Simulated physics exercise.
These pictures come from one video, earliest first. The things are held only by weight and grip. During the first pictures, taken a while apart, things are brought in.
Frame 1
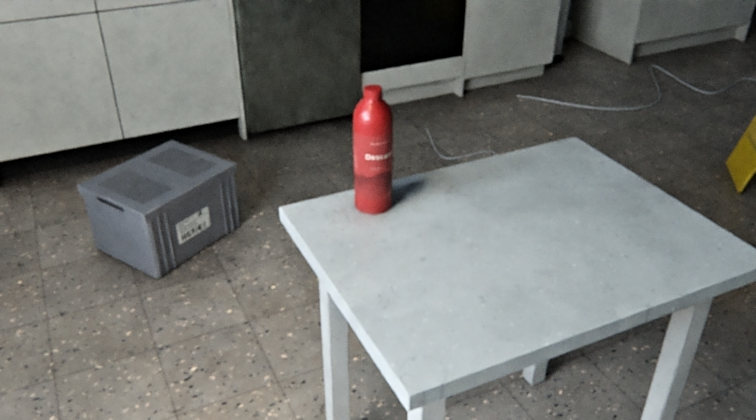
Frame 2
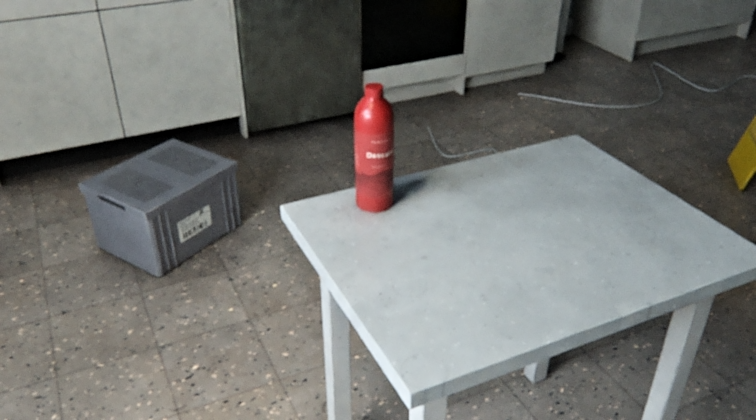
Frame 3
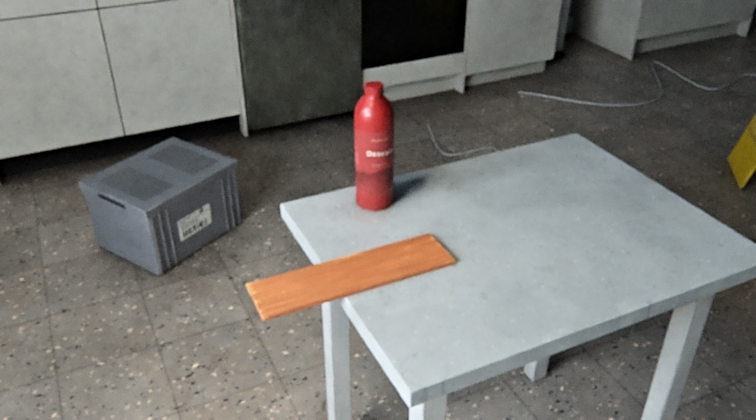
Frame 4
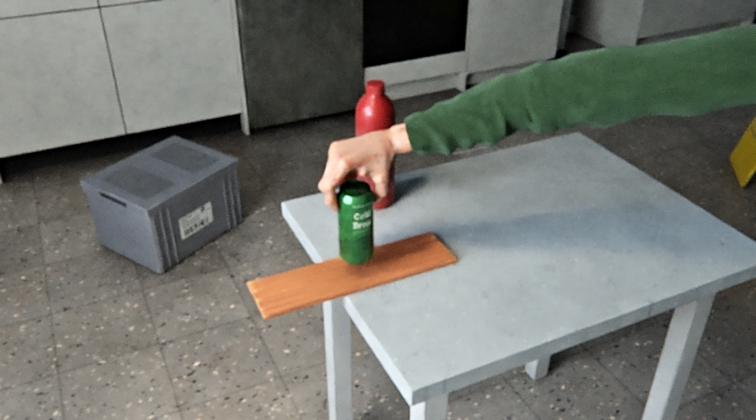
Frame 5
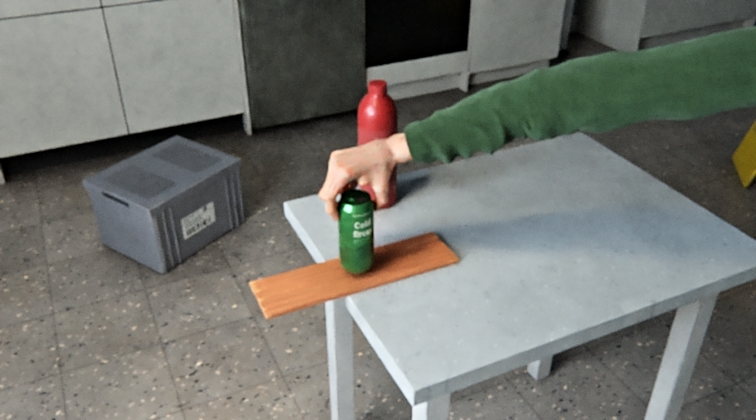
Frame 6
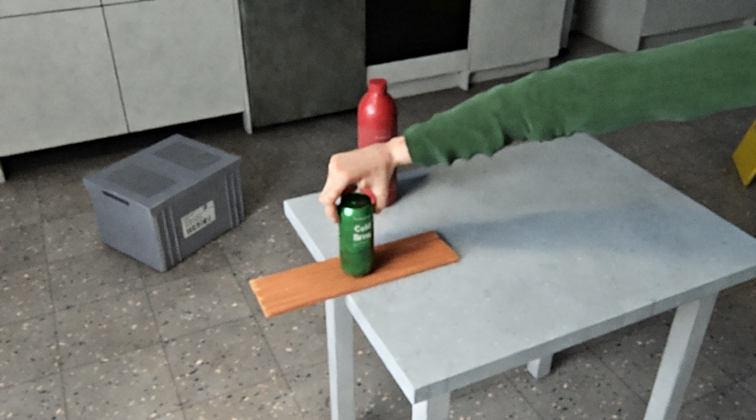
A wooden board appears on a table near a red bottle, and a hand sets a green can on it.
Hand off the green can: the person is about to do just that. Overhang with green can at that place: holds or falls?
Holds.
Then, 0.80 s past the last view, nothing moves.
Then, 1.70 s past the last view, green can resting near (356, 236).
Finally, all 3 still in place. Final places as the last picture's camera would see them, green can near (356, 236). The board keeps its balance.
